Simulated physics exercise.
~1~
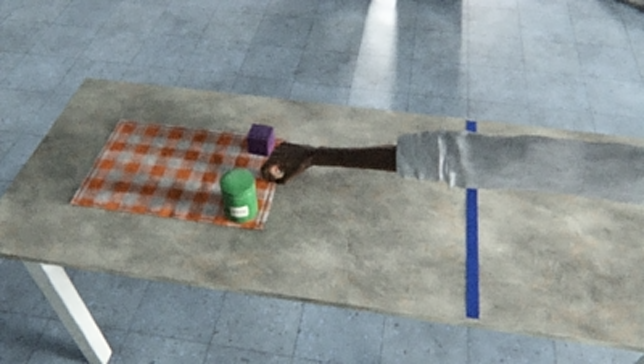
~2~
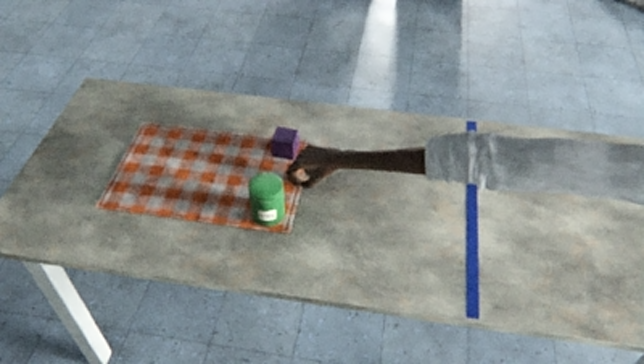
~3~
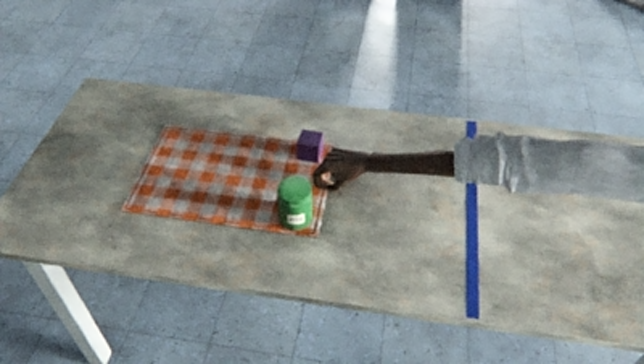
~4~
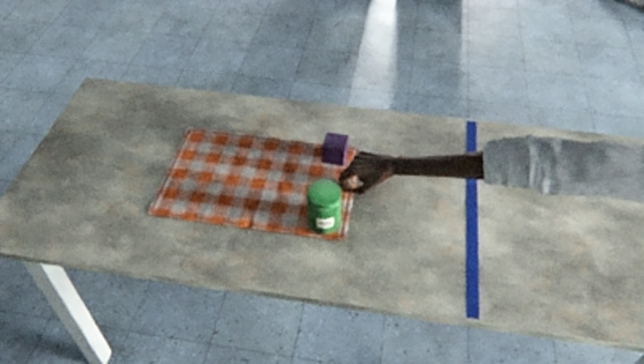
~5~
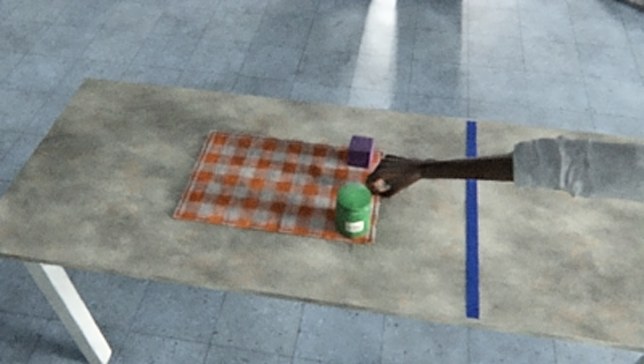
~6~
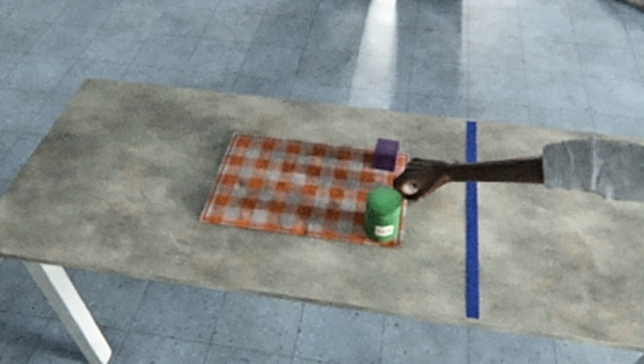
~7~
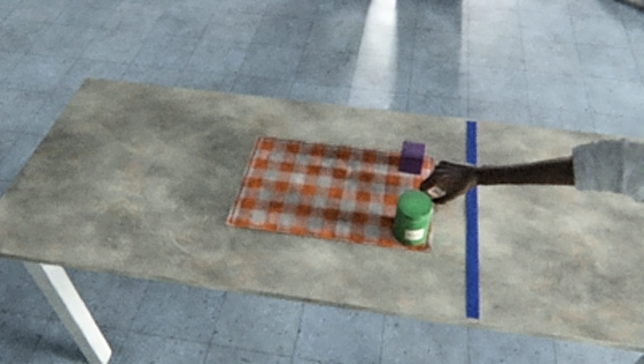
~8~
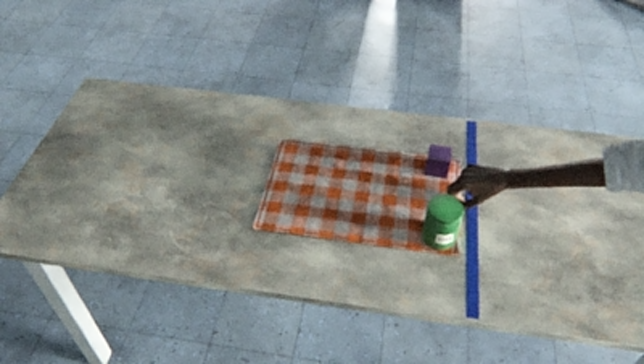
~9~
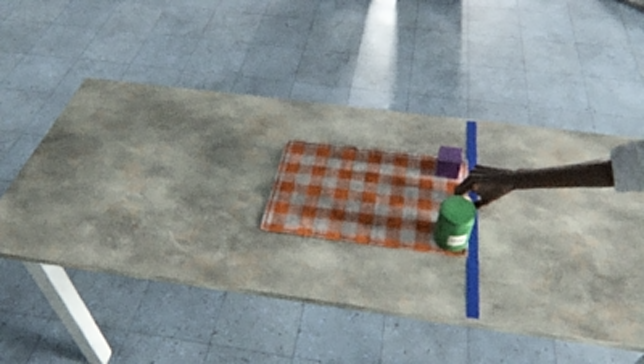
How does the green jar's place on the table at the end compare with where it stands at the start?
At the start the green jar stands on the left part of the table, well away from the blue tape. By the end it is much farther right and slightly nearer the front, right beside the tape.
